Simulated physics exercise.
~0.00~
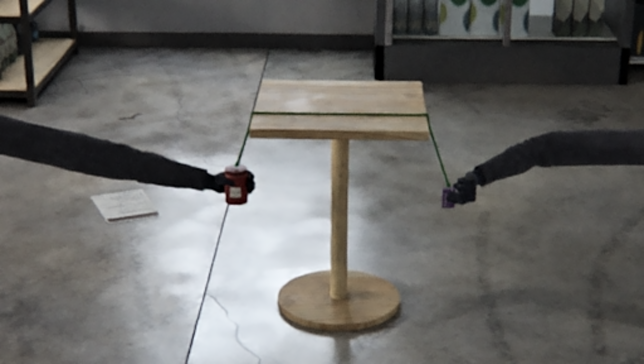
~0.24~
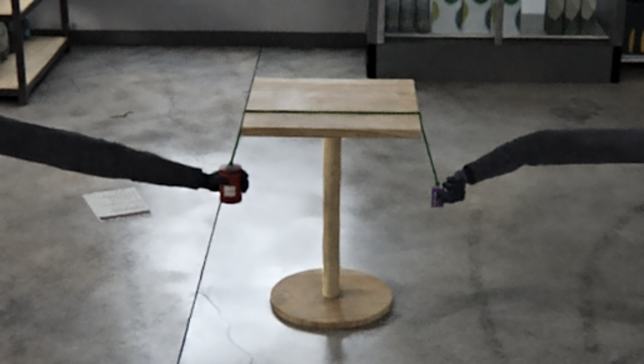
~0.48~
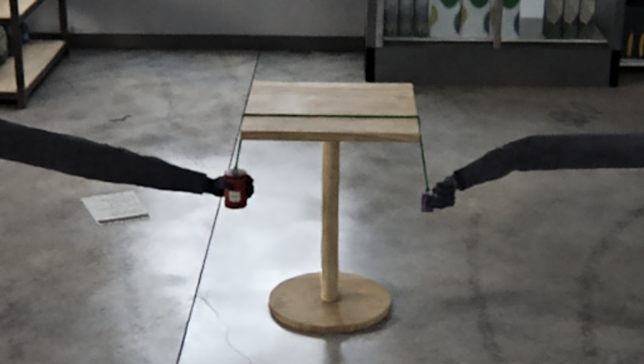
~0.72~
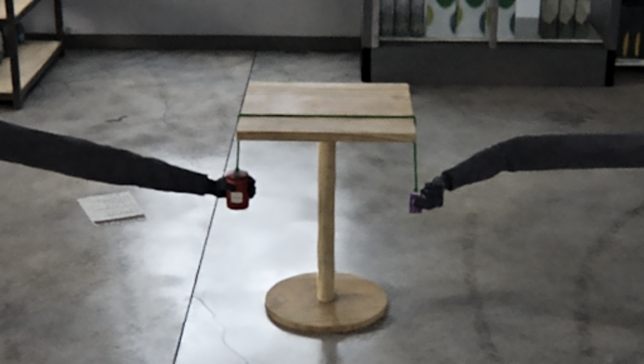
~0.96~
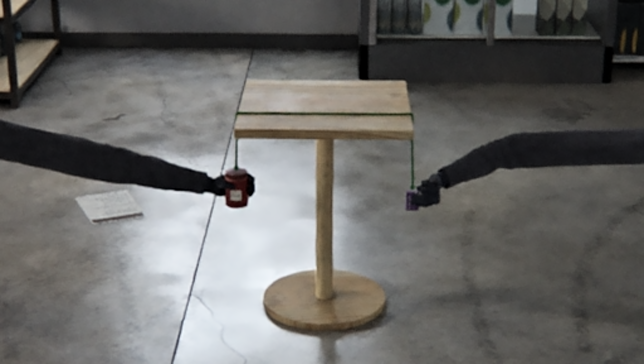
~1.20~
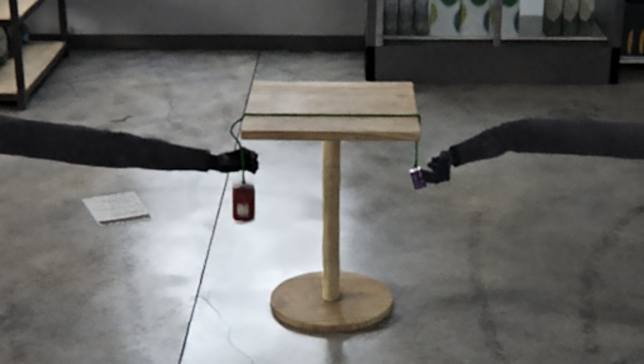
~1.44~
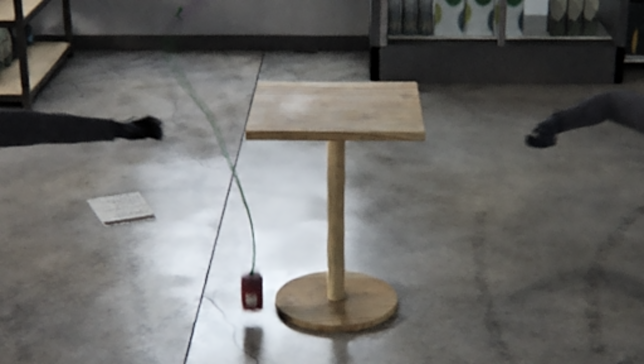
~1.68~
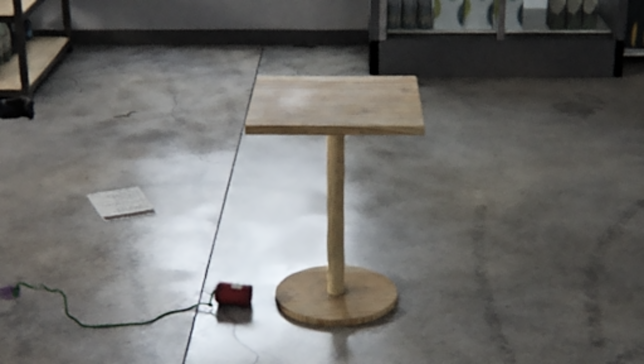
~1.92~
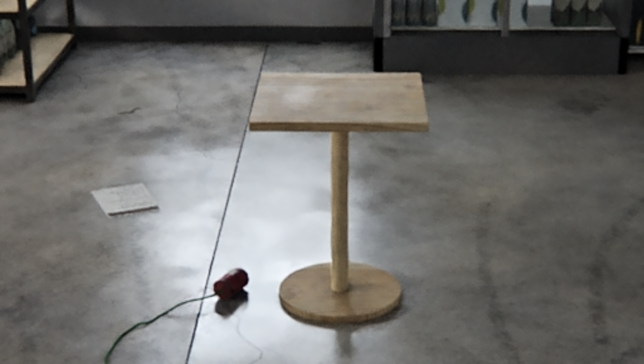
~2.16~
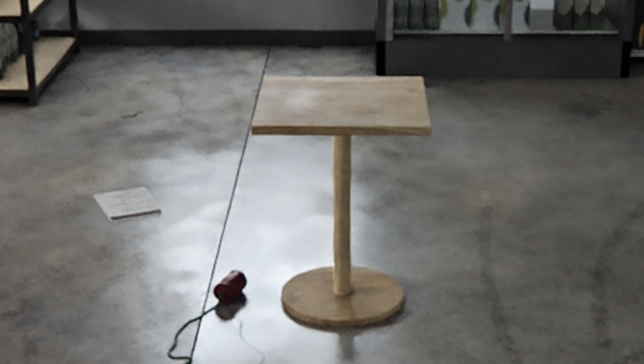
The clip shows two gloved hands holding a red jar on the left and a small matchbox on the right, joined by a green shoelace over a wooden stand. They let go, the jar drops left, pulling the shoelace off, and the jar ends on its side on the floor.
